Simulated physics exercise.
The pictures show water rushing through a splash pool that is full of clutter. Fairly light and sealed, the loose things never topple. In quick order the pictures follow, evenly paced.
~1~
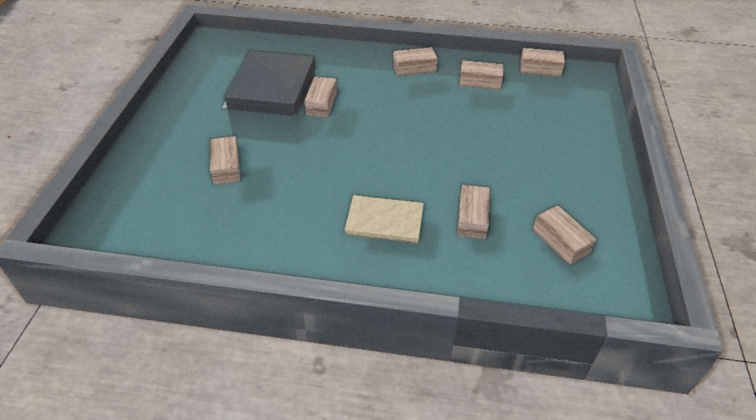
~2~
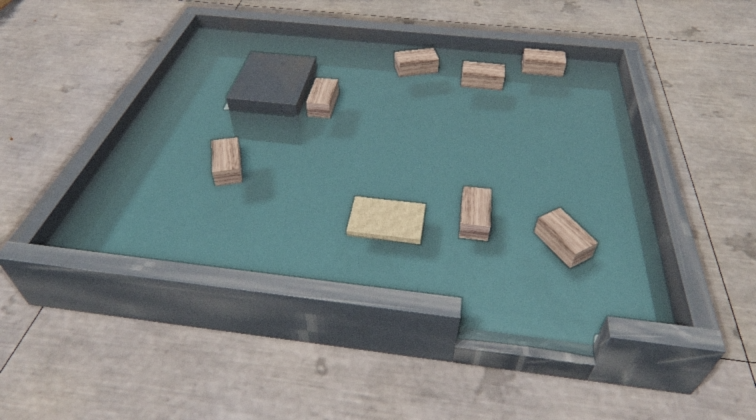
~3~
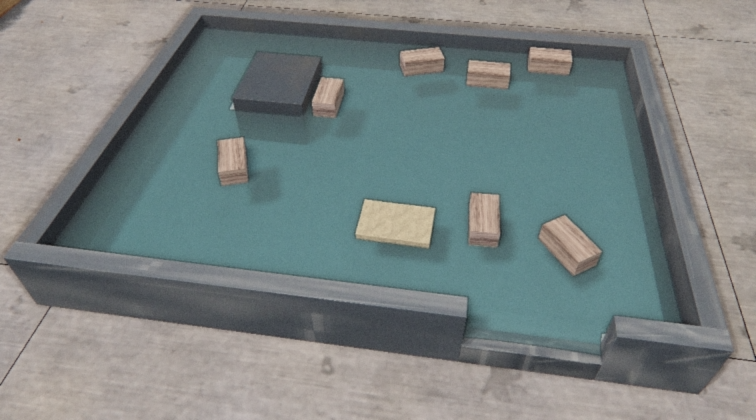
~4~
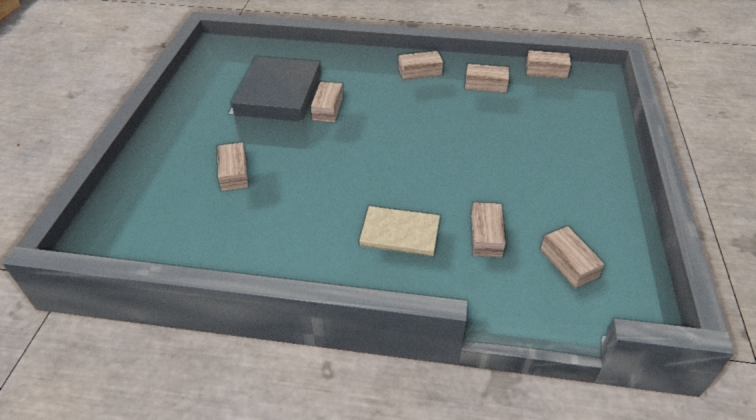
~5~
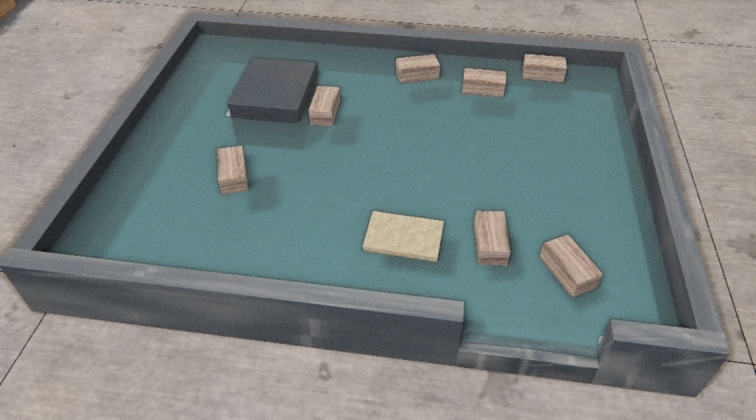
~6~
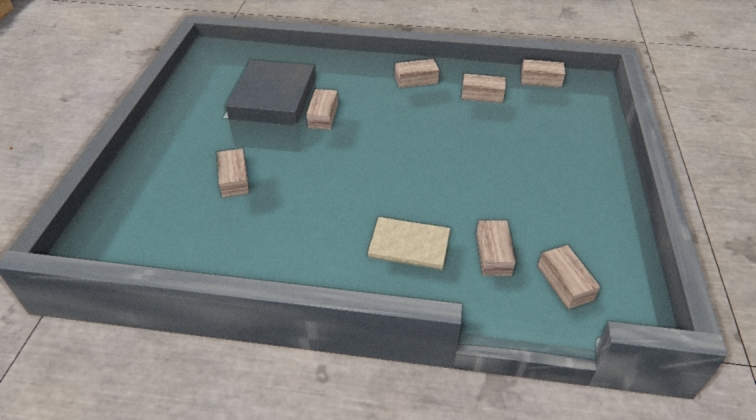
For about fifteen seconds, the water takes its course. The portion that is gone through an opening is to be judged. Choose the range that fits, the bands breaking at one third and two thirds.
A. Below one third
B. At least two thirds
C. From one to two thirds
From one to two thirds (C).
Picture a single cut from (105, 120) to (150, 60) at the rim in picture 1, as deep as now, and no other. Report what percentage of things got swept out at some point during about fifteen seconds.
Some 10 per cent.
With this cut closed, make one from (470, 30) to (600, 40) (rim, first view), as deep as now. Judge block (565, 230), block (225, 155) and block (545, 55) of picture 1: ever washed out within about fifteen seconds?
The first never exits, the second never exits, the third exits.
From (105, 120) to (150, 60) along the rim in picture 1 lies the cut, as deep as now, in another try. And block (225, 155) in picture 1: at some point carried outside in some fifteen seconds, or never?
Answer: Through.
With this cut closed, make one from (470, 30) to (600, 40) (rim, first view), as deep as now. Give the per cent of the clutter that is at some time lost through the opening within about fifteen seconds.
I'd call it 40 per cent.
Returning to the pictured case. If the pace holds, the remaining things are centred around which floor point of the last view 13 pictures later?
Average floor point: Approx. (417, 139).
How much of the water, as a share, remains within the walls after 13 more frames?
I'd put it near 84 per cent.
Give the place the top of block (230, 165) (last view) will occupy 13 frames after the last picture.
(256, 177), roughly.
A moment on, 0 of 8 are out; 8 afloat.
Next, 3 of 8 are out; 5 afloat.
Later, 3 of 8 are out; 5 afloat.
In the end, 3 of 8 are out; 5 afloat.
